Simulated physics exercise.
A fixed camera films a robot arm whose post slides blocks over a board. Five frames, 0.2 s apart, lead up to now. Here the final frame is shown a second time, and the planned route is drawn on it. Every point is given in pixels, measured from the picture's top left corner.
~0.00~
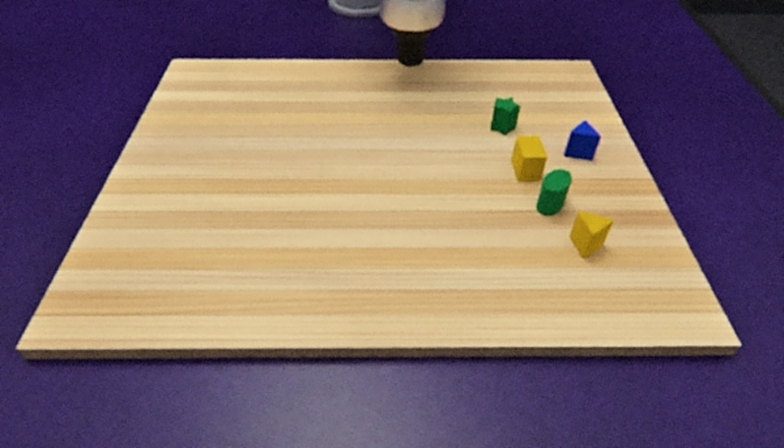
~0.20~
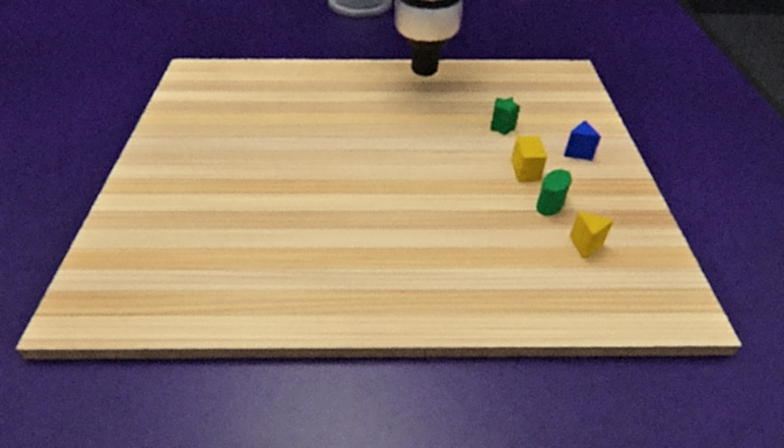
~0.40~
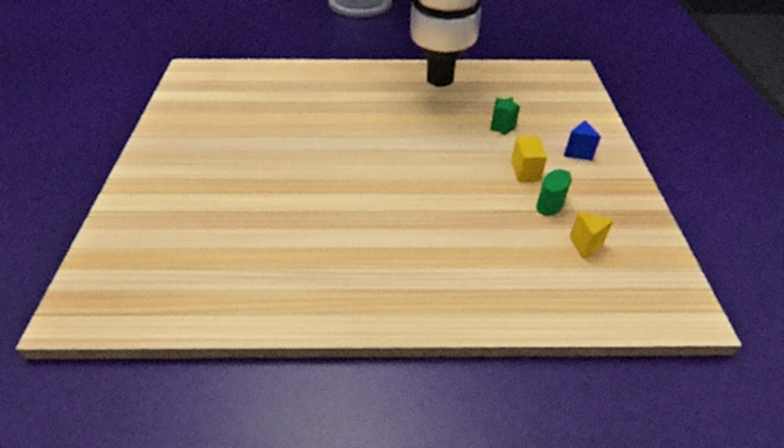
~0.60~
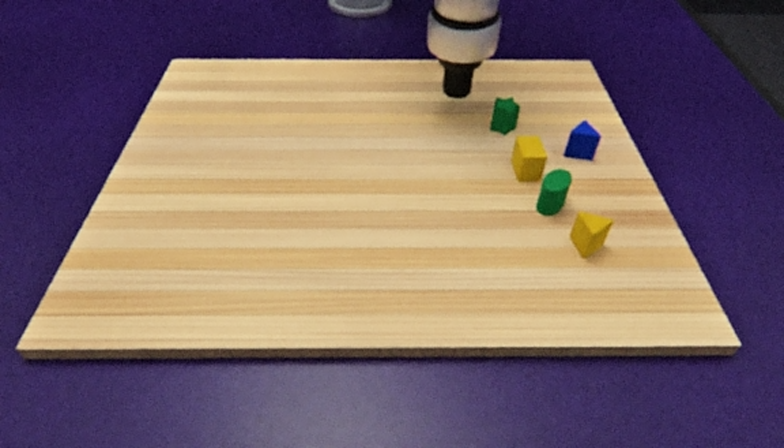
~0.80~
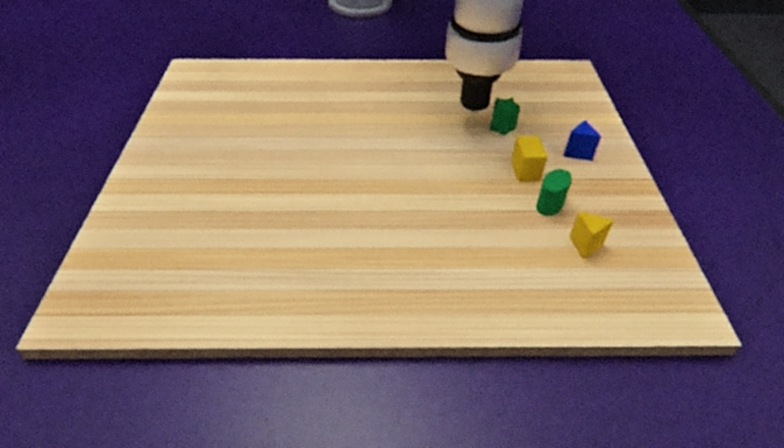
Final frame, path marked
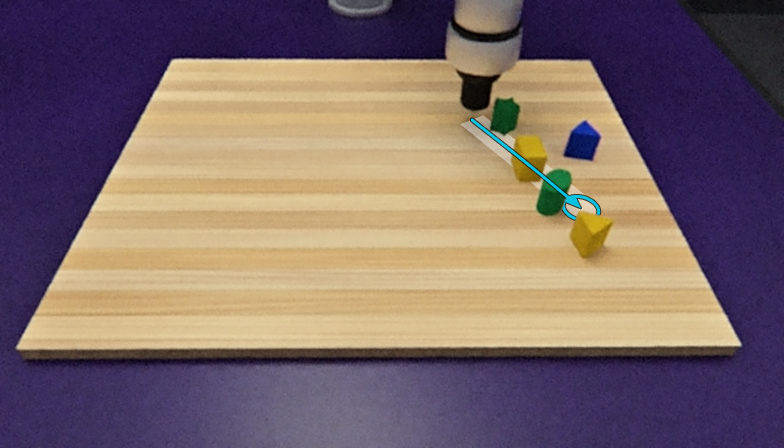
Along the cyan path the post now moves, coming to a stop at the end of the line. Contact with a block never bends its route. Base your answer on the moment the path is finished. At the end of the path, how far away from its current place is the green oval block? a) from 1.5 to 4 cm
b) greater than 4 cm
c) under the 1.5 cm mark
I'll go with b - greater than 4 cm.
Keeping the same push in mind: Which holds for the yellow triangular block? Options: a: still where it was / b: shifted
I choose b.
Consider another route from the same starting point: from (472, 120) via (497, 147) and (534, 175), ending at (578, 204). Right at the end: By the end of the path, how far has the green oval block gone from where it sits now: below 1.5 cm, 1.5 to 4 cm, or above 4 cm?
It gets moved 1.5 to 4 cm.
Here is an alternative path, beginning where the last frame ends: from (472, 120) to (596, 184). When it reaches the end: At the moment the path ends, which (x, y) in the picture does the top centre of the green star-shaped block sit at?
It should be at (546, 113) by then.
Path on the board, from (472, 120) directly to (581, 208).
On the path given first. One third of the way, post at (509, 130); green star-shaped block at (524, 109), turned 60° anticlockwise.
Two thirds of the way, post at (546, 159); green star-shaped block at (524, 109), turned 60° anticlockwise; yellow oblong block at (563, 173); green oval block at (569, 194), turned 45° clockwise.
At the end, post at (587, 192); green star-shaped block at (524, 109), turned 60° anticlockwise; yellow oblong block at (593, 211), turned 40° clockwise; green oval block at (574, 228), turned 80° clockwise; yellow triangular block at (607, 242), turned 65° anticlockwise.
